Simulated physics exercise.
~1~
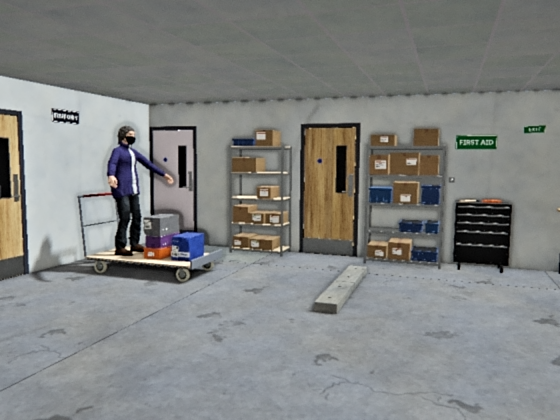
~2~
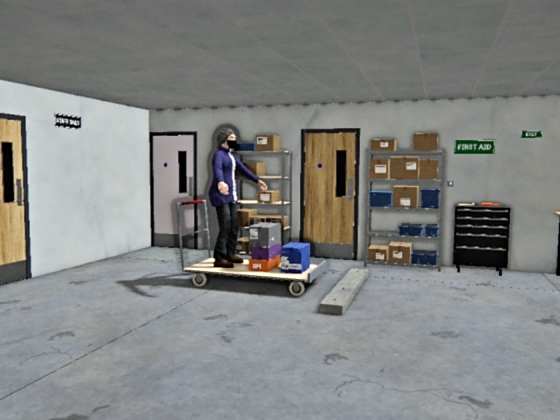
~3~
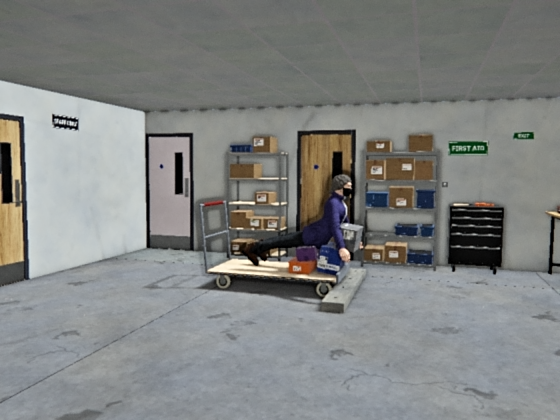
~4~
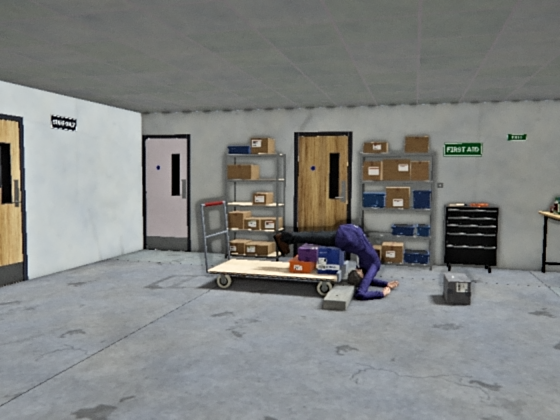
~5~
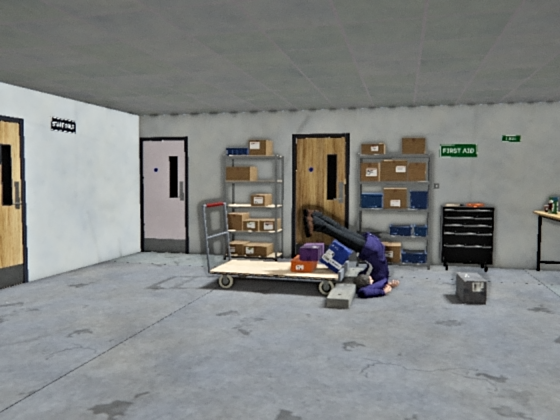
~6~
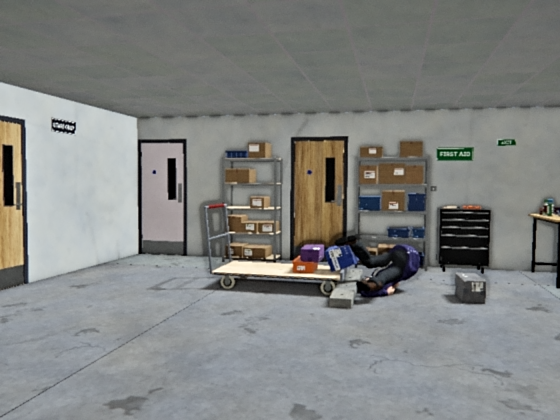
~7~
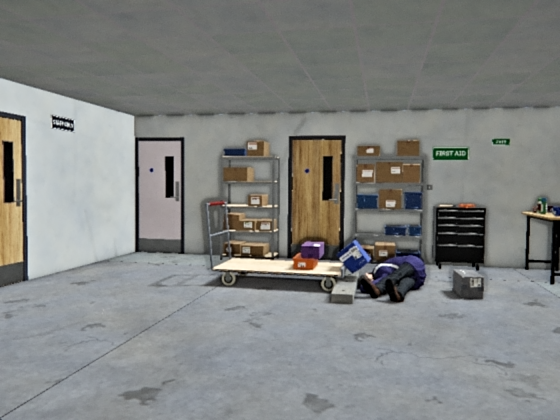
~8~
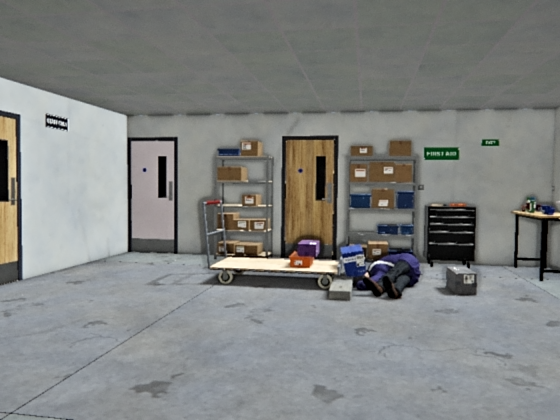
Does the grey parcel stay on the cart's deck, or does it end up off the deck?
The grey parcel ends up off the deck. It goes over the front and rests on the floor to the right of the cart.
A masked rider on a cart pitches over its front at a beam and lies still.
